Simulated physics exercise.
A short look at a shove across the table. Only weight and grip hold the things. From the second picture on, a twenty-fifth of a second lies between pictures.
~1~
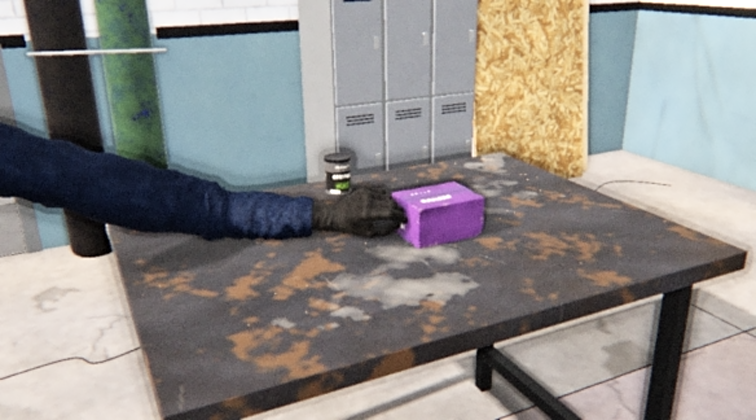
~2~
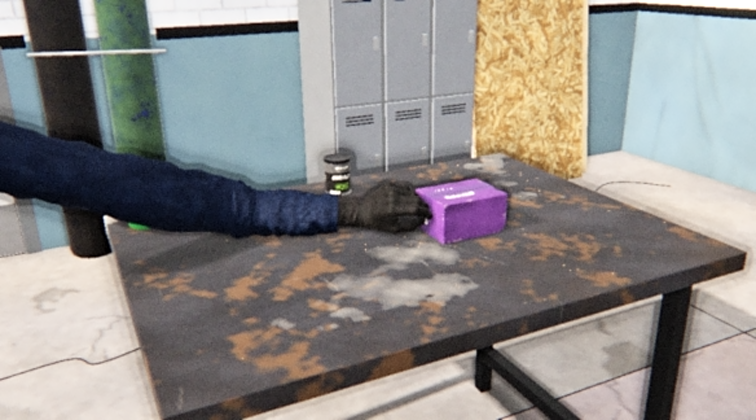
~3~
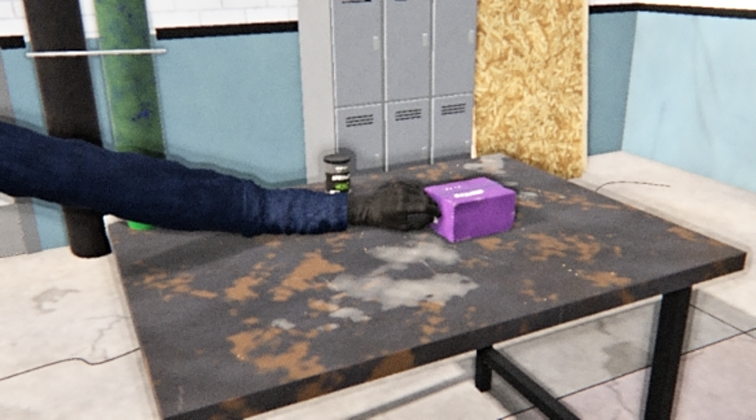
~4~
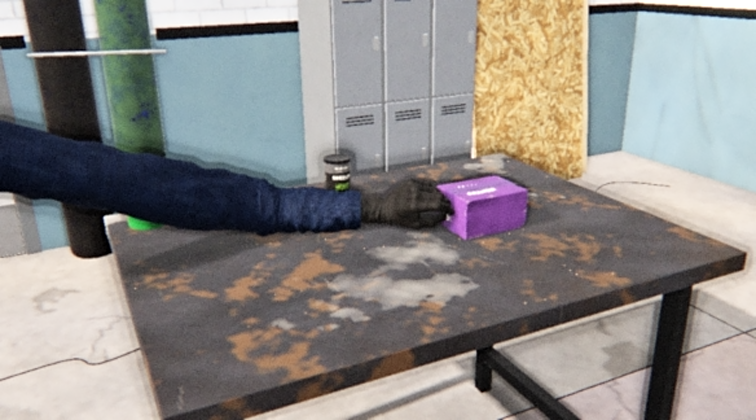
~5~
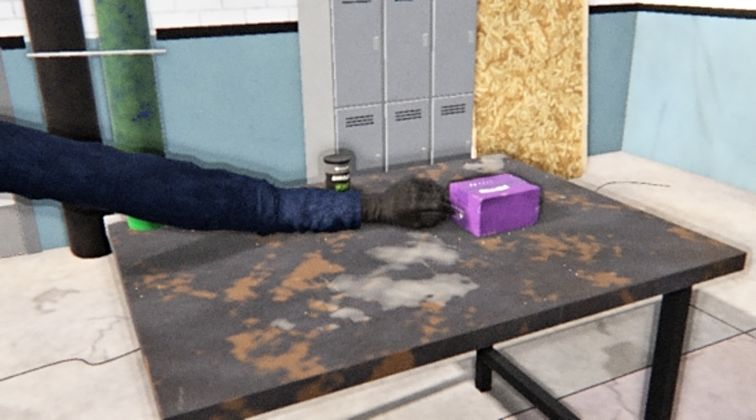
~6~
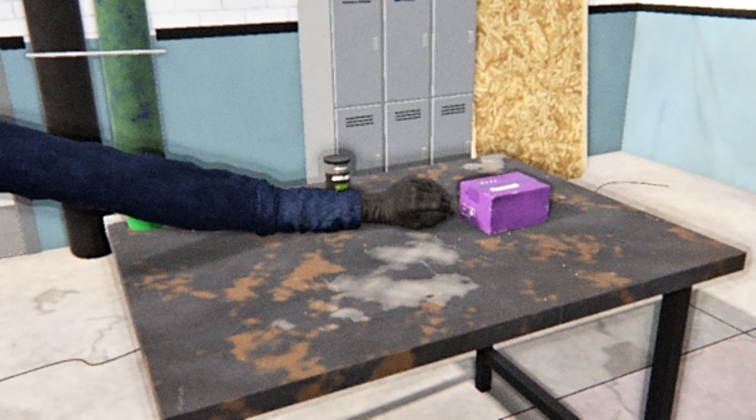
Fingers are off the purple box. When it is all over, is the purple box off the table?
The purple box is still on the table.
Then, 0.10 s on from there, purple box shifted about its own width near (522, 198).
Then, 0.20 s on from there, purple box shifted about its own width near (529, 197).
In the end, moved from the start, purple box. At the end, from the last picture's camera, purple box near (529, 197).
